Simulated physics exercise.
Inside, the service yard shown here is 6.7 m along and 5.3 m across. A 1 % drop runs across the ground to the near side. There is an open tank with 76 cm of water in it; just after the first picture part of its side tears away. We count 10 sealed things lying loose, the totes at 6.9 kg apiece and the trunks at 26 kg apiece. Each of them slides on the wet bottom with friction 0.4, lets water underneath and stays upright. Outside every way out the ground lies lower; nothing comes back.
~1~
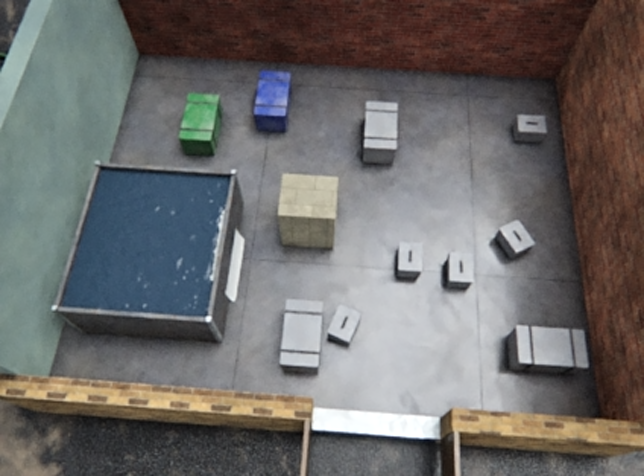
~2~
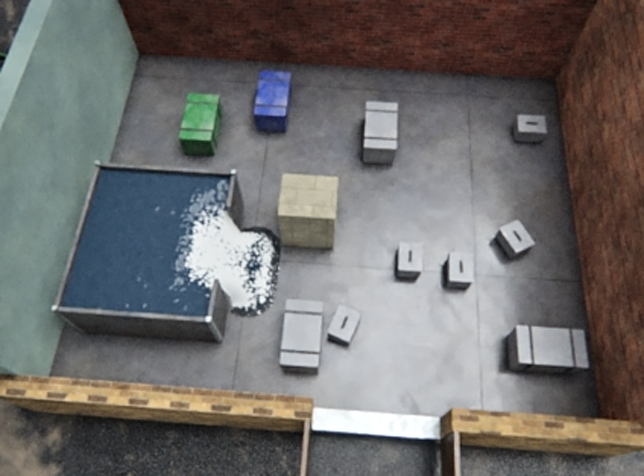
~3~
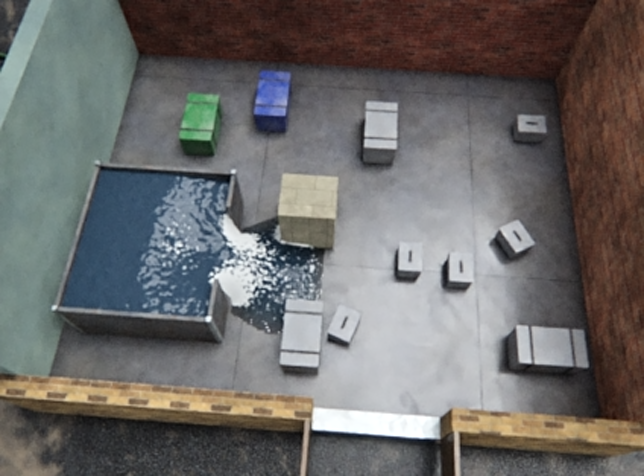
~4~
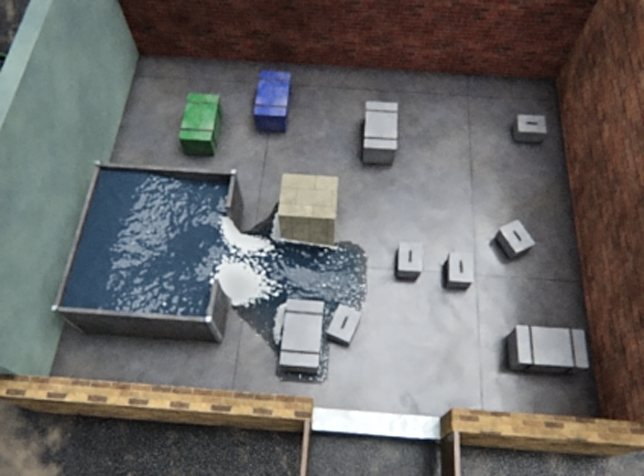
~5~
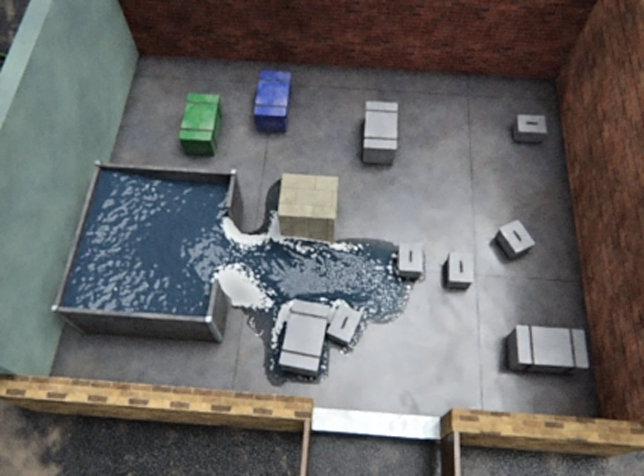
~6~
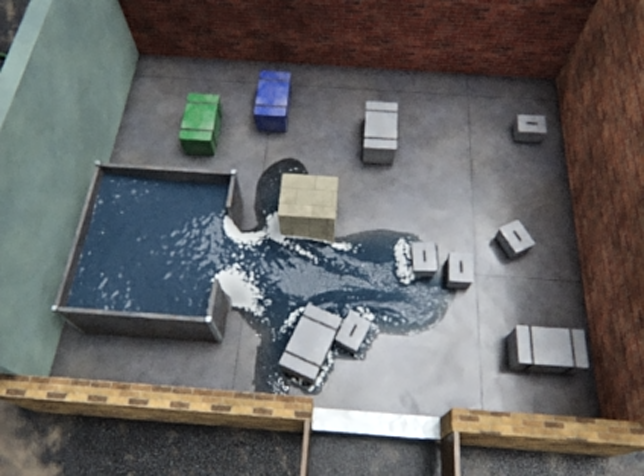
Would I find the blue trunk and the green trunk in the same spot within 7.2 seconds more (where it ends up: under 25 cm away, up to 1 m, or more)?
So the blue trunk is moved a short distance, and as for the green trunk, it barely leaves its spot.
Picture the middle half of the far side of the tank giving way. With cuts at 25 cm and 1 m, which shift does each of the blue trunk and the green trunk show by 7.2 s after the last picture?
Well, the blue trunk goes a long way and the green trunk goes a long way.
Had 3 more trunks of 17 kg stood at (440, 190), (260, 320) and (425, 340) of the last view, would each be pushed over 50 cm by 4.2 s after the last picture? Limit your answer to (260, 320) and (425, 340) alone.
Taking them in order, they end up greater and greater.
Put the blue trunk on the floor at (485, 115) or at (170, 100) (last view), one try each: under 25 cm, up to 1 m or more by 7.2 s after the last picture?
From the first place it goes well off; from the second it is barely disturbed.
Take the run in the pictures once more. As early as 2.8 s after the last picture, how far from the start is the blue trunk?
About 0 cm.
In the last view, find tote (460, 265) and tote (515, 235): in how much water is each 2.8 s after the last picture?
Depths: Near 7 cm, then near 4 cm.
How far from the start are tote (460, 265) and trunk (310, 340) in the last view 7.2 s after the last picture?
In the order you asked, that's 300 cm and then gone out.
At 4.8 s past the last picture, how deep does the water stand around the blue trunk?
Roughly 3 cm at that moment.
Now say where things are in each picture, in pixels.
The first frame shows the blue trunk at (273, 93), on the bottom; the green trunk at (199, 116) rests on the ground; water covers 3.4 m2; 0 of 10 have shifted.
The second frame shows the blue trunk at (273, 93), on the bottom; the green trunk at (199, 116), on the bottom; 4.1 m2 under water; 0 of 10 have shifted.
The third frame shows the blue trunk at (273, 93) rests on the ground; the green trunk at (199, 116) rests on the ground; 4.8 m2 under water; 0 of 10 have shifted.
The fourth frame shows the blue trunk at (273, 93) rests on the ground; the green trunk at (199, 116) rests on the ground; 5.4 m2 under water; 0 of 10 have shifted.
The fifth frame shows the blue trunk at (273, 93), on the bottom; the green trunk at (199, 116) rests on the ground; 6.2 m2 under water; 0 of 10 have shifted.
The sixth frame shows the blue trunk at (273, 93), on the bottom; the green trunk at (199, 116) rests on the ground; 7.6 m2 under water; 3 of 10 have shifted.
Then, 0.9 s after the last picture the blue trunk is near (273, 93), 0.0 m from its start, aground; the green trunk is near (199, 116), 0.0 m from its start, aground; 0 of 10 are out; 1 afloat.
Then, 2.8 s after the last picture the blue trunk is near (273, 93), 0.0 m from its start, aground; the green trunk is near (198, 116), 0.0 m from its start, aground; 2 of 10 are out; 2 afloat.
Then, 4.8 s after the last picture the blue trunk is near (273, 93), 0.0 m from its start, aground; the green trunk is near (198, 116), 0.0 m from its start, aground; 2 of 10 are out; 4 afloat.
Then, 7.2 s after the last picture the blue trunk is near (231, 108), 0.7 m from its start, afloat; the green trunk is near (195, 116), 0.1 m from its start, aground; 2 of 10 are out; 6 afloat.
